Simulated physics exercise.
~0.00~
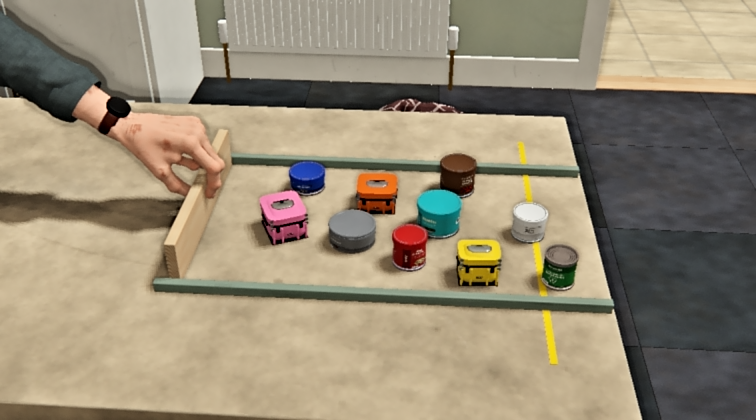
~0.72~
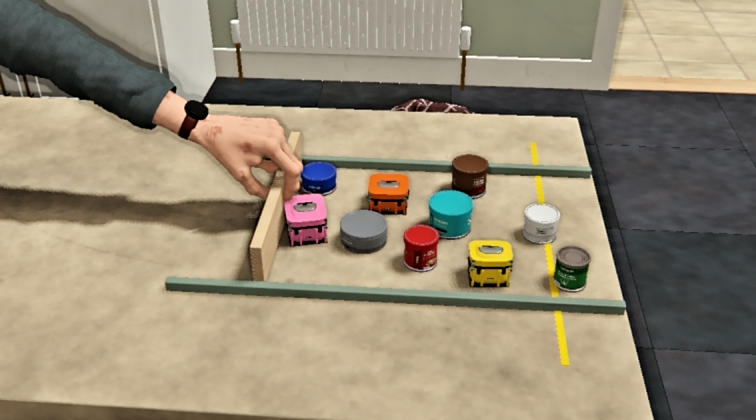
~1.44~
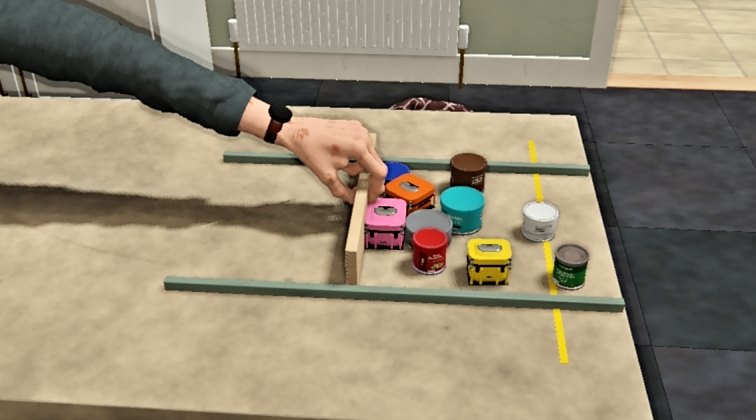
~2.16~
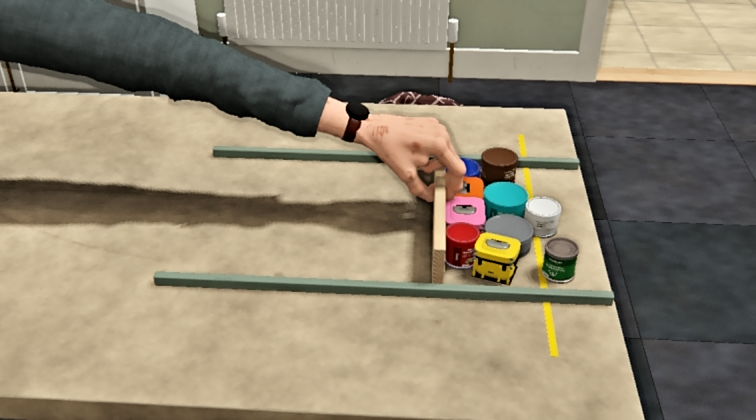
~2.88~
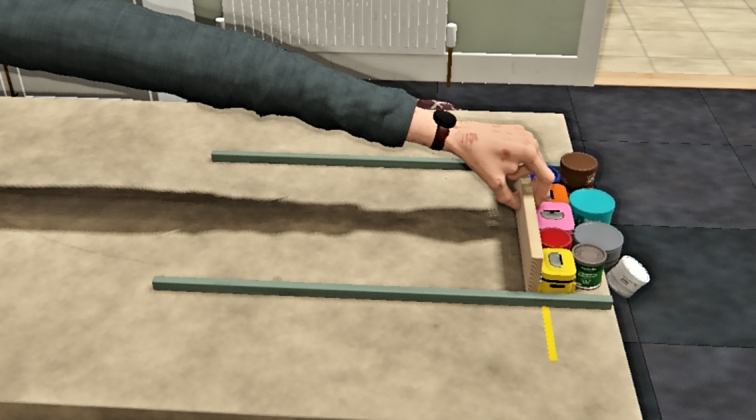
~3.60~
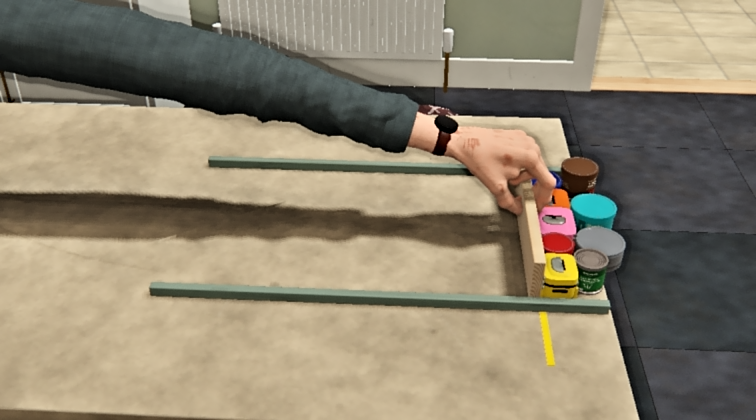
On a kitchen counter, a hand sweeping small tins and cases rightward with a board, the white tin tipping off the edge.
